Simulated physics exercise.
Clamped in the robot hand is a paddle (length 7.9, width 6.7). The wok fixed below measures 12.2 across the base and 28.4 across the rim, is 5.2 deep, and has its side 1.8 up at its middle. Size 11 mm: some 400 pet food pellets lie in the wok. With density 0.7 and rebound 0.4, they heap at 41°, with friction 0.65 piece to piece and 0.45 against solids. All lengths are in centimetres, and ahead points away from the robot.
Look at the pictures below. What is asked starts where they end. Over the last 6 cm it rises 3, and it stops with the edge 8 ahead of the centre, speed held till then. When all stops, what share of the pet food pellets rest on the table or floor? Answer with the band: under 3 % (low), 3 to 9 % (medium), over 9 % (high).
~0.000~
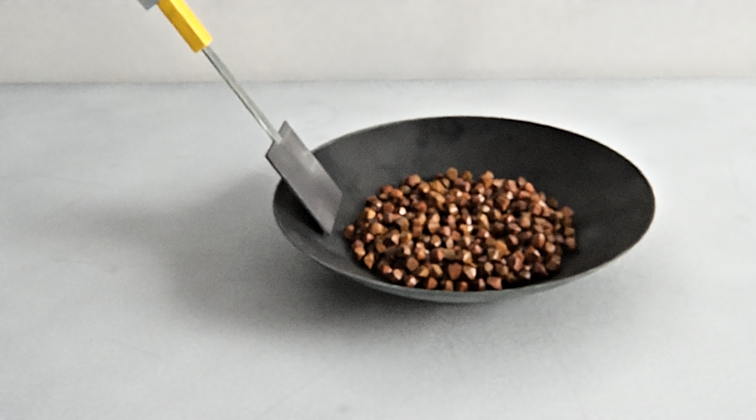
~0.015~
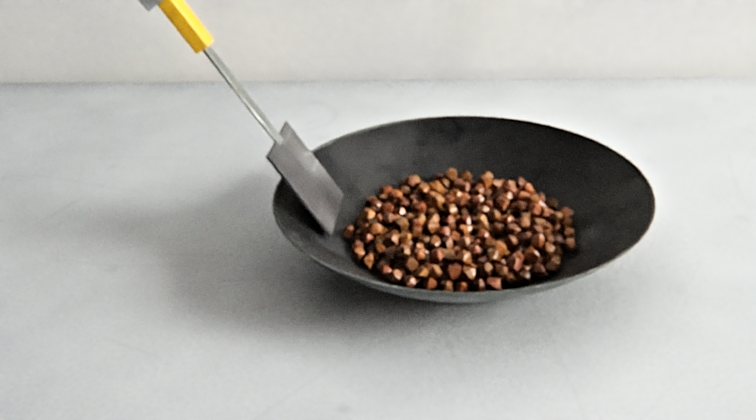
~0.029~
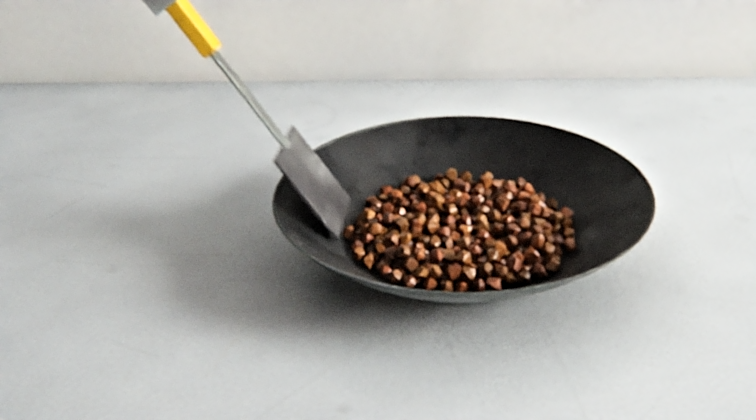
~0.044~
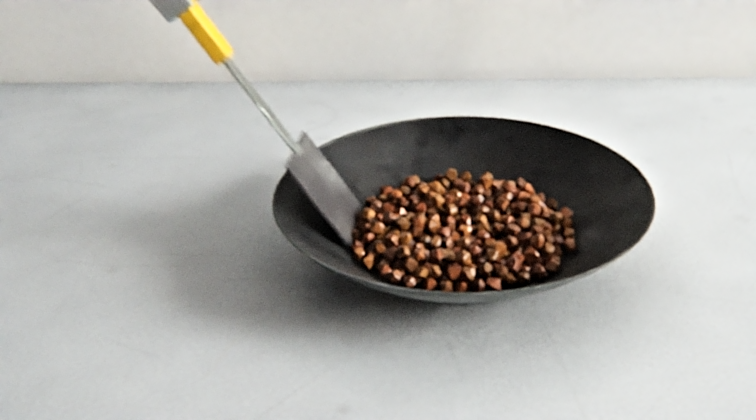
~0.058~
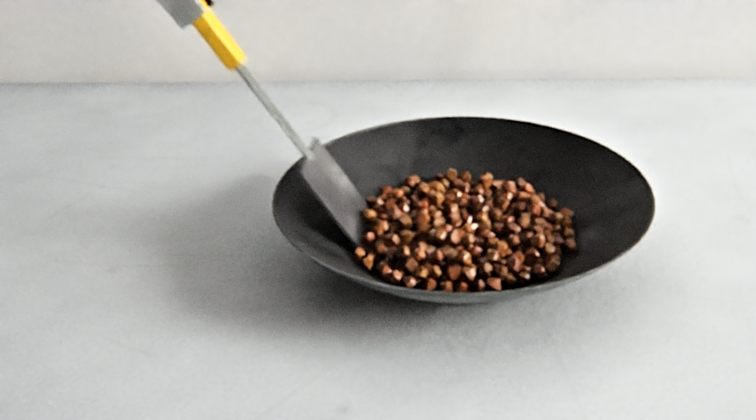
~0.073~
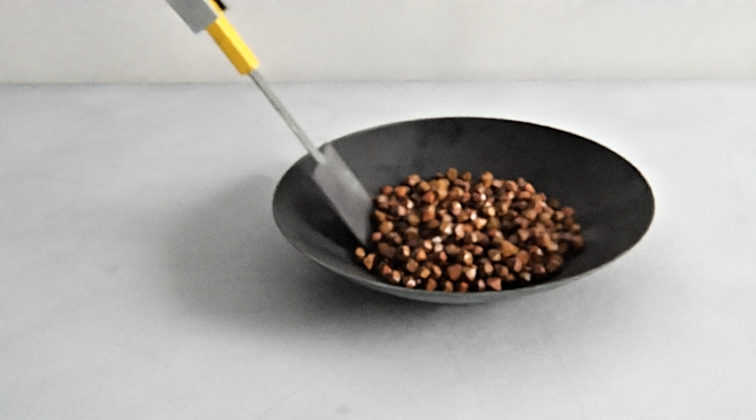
Medium, 3 to 9 %.
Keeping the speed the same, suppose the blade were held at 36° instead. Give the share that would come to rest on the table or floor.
It would come to roughly 5 percent.
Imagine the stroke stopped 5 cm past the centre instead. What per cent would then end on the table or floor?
Close to 0 per cent would end on the table or floor.
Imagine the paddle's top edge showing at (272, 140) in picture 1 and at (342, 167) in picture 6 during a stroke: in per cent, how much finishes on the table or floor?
Roughly 20 %.
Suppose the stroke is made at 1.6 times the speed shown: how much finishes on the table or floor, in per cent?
25 %.
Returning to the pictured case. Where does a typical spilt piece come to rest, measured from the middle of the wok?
Close to 20 cm from the centre.
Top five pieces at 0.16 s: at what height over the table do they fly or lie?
I'd put it close to 5 cm.
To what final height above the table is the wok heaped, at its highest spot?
Some 6.5 cm above the table.
By 0.16 s, sloping 58°, highest piece 6 above the table; 401 in the wok.
By 0.25 s, sloping 58°, highest piece 6 above the table; 401 in the wok.
By 0.49 s, sloping 58°, highest piece 6 above the table; 377 in the wok, 22 on the table or floor, 2 on the blade or in flight.
By 1.54 s, sloping 58°, highest piece 6 above the table; 377 in the wok, 24 on the table or floor.
Final count, 377 in the wok, 24 on the table or floor. That is 6 % on the table or floor.
